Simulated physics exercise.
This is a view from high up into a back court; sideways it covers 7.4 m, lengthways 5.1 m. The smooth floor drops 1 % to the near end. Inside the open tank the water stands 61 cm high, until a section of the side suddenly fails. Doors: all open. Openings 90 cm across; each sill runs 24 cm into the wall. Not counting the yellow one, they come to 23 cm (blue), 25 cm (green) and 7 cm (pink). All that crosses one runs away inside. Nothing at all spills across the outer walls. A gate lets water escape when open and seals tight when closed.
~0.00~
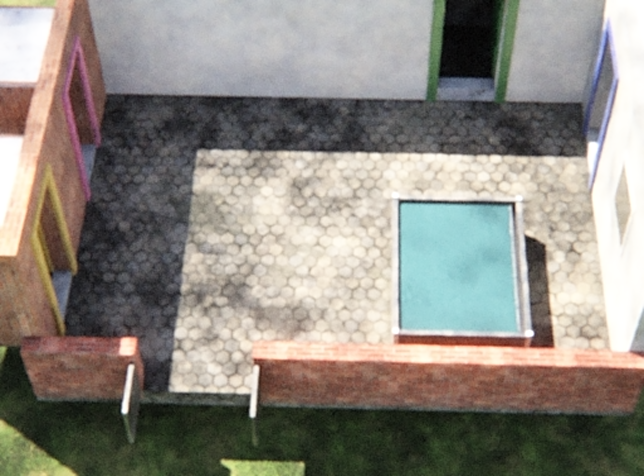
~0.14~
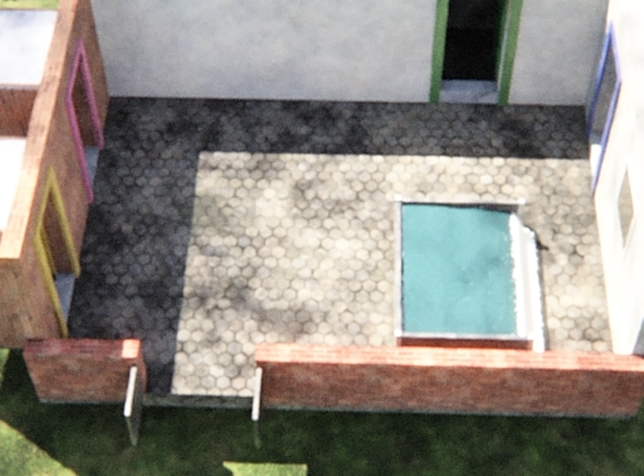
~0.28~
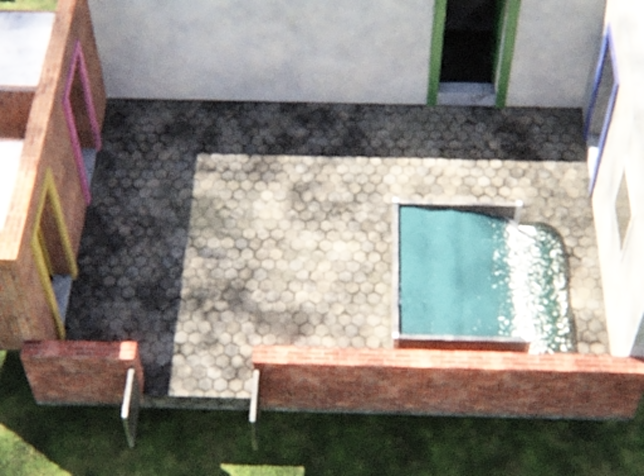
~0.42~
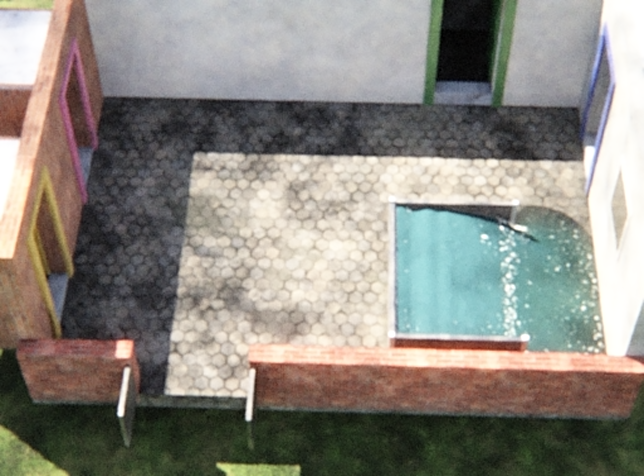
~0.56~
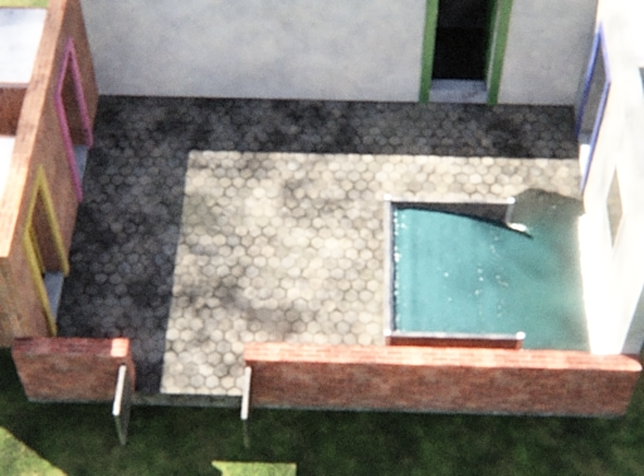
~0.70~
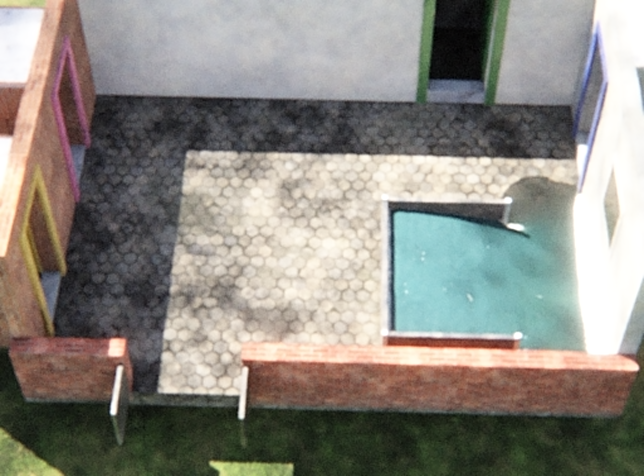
Water burst out through the right side of a square open tank in a paved courtyard, foaming across the stones toward the right wall, and then the spreading pool grew calmer and smoother.
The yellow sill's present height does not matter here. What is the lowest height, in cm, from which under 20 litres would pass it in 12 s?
6.5 cm.
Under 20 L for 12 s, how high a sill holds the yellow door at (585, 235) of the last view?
About 30 cm.
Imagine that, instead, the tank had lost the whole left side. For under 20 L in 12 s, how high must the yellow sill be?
The answer is some 24 cm.
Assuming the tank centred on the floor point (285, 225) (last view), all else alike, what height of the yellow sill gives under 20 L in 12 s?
At least some 7.5 centimetres tall.
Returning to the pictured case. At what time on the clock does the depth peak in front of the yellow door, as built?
Crest at t of about 4.0 s.
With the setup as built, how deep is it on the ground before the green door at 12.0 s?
Depth: Near 3.5 cm.
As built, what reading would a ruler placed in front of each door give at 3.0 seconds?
Lab note, cm: Blue 10; green 15; yellow 0; pink 0.
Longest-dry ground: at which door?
Answer: Pink.
After 1.4 s water covers 15 % of the floor, deepest (54 cm) near (604, 389); it has not reached the yellow door.
After 3.0 s water covers 35 % of the floor, deepest (26 cm) near (572, 116); it has not reached the yellow door.
After 12.0 s water covers 100 % of the floor, deepest (12 cm) near (604, 389); 9 cm at the yellow door, 0 litres in over its 14 cm sill.
At the yellow door as built, the water arrived by 3.8 s and peaked near 11 cm at 4.0 s.
With a sill of 6 cm, 27 litres would have come in within the 12 s; with 8.5 cm, 7 litres. So under 20 litres takes about 6.5 cm.
